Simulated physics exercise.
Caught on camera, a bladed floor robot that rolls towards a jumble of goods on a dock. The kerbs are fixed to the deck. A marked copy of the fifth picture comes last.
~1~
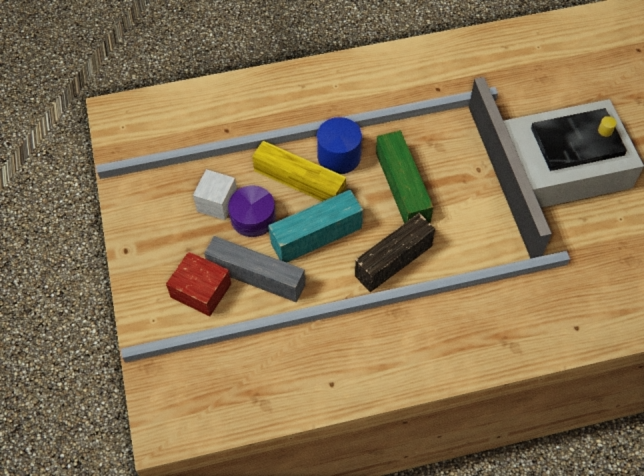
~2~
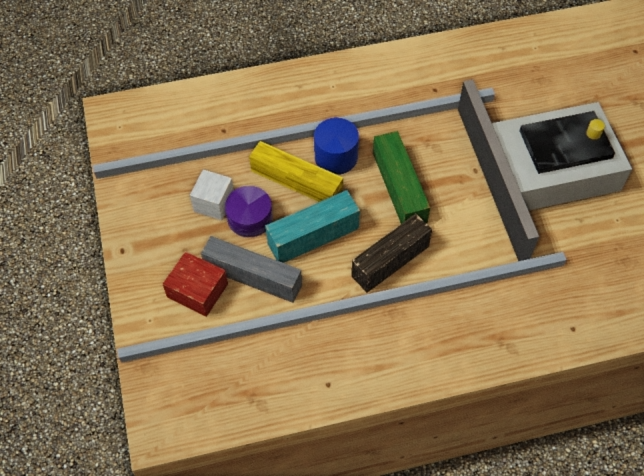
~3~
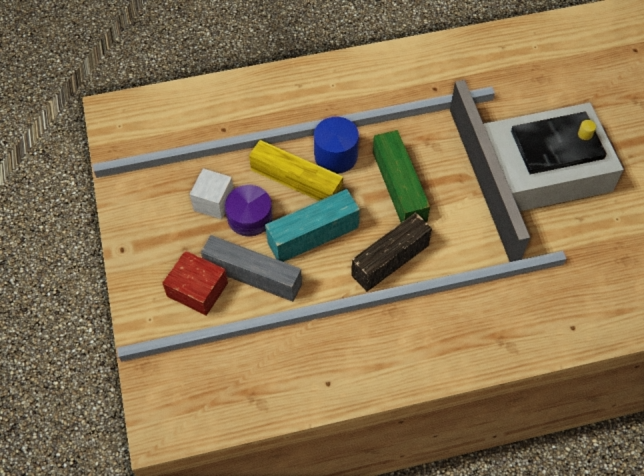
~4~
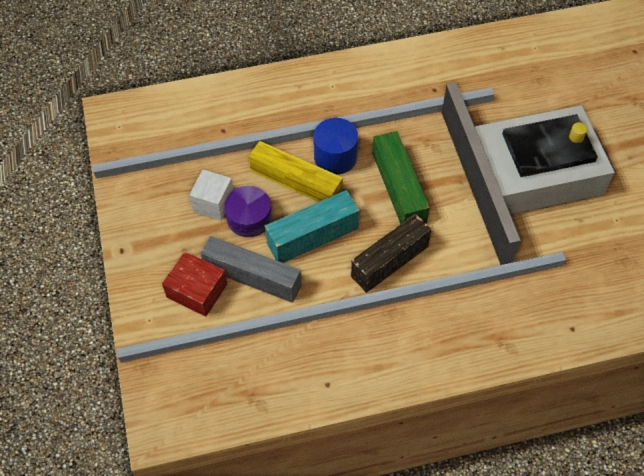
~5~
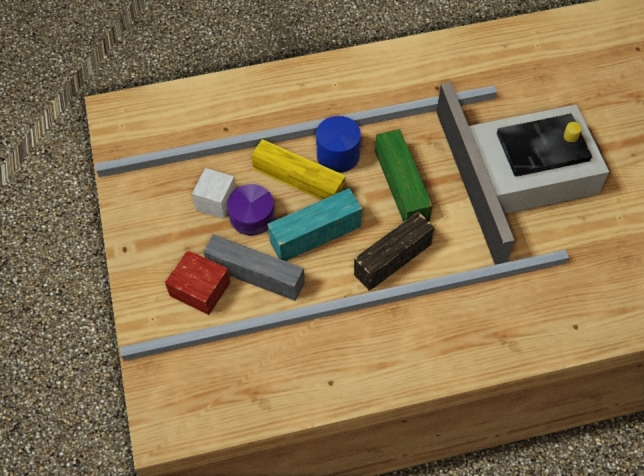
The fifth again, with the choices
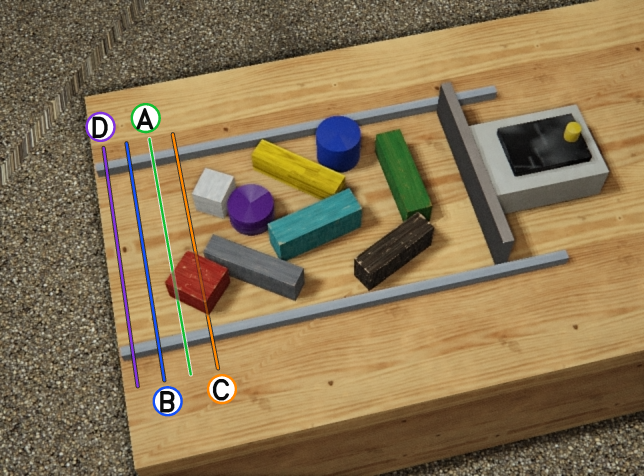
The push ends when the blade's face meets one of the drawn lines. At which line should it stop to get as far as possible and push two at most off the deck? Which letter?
As far as mark C.
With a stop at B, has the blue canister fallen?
By then, no.
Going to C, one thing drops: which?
The red crate goes over.
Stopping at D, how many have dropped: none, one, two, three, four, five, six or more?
Six or more.
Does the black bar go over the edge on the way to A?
No.
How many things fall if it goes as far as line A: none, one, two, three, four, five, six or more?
Five.
On the copy, A at (169, 248); B at (144, 253); C at (194, 242); D at (119, 258).
On C. First, robot (439, 165); blue canister (306, 146); black bar (346, 265).
Then, robot (338, 186); red crate (176, 305); grey bar (182, 275).
Finally, robot (259, 202); red crate over the edge; white crate (101, 203); one fallen.
By contrast, A drops five; B drops seven; D drops nine.
